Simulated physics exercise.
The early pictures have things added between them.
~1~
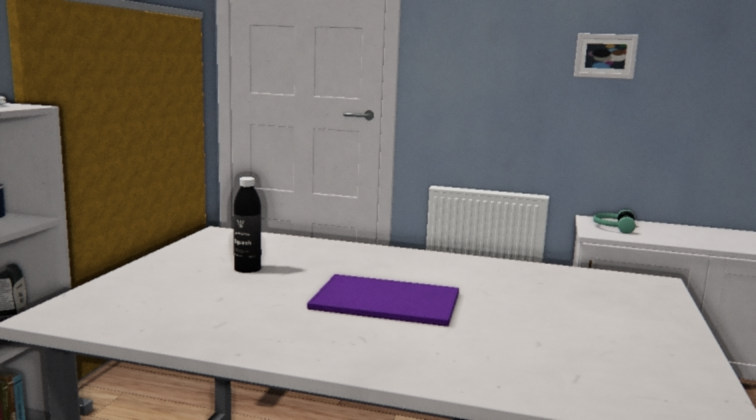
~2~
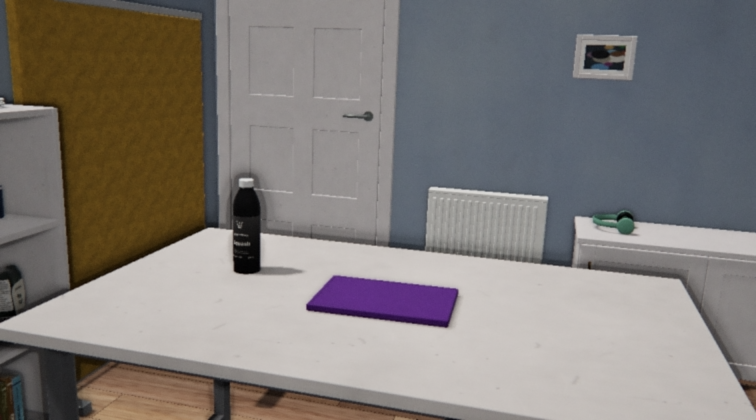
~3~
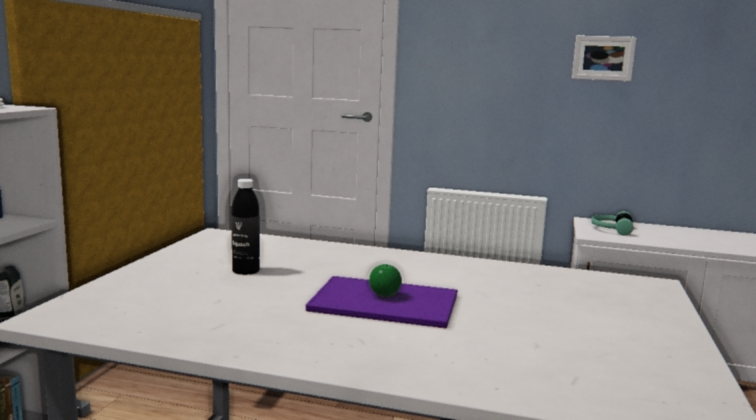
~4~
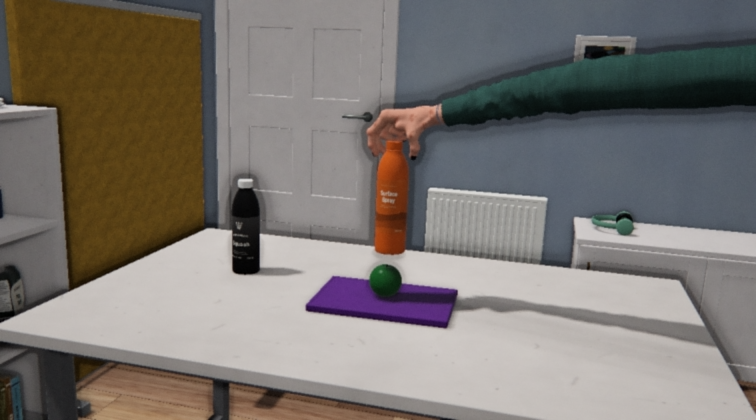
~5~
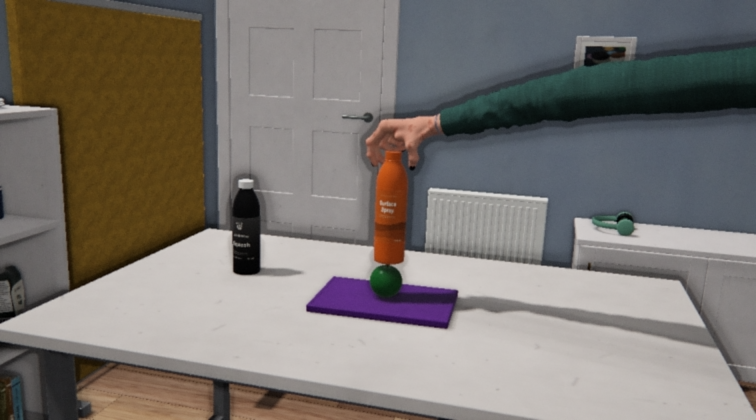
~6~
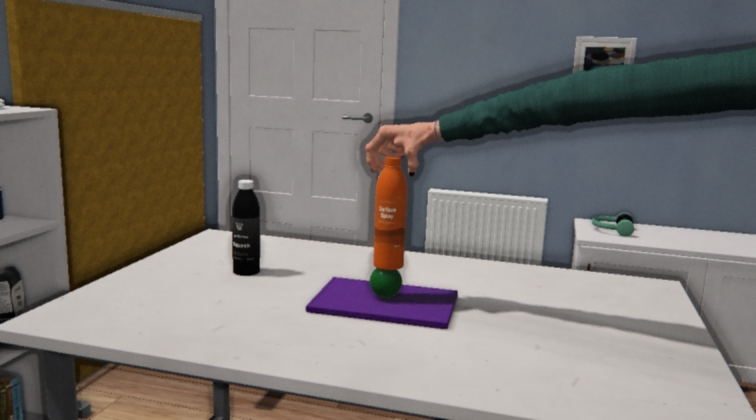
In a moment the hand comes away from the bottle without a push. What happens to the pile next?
The pile collapses.
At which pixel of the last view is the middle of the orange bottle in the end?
It finishes at about (493, 297).
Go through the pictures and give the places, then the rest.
In the first picture, the last thing is not in view yet.
In the second picture, the last thing is not in view yet; black bottle (247, 226).
In the third picture, the last thing is not in view yet; purple tray (385, 300).
In the fourth picture, on its way; orange bottle (392, 197); green apple (386, 280).
In the fifth picture, on its way; orange bottle (391, 207); black bottle (246, 227).
In the sixth picture, set down, still held; orange bottle (391, 213); purple tray (385, 301).
Then, 0.60 s past the last view, orange bottle rocked 41° from its first pose near (426, 227).
Then, 0.80 s past the last view, orange bottle now fallen.
Then, 1.00 s past the last view, things are still on the move.
Finally, fallen, orange bottle; the other 3 still in place. Final places as the last picture's camera would see them, orange bottle near (493, 297). The pile comes apart.
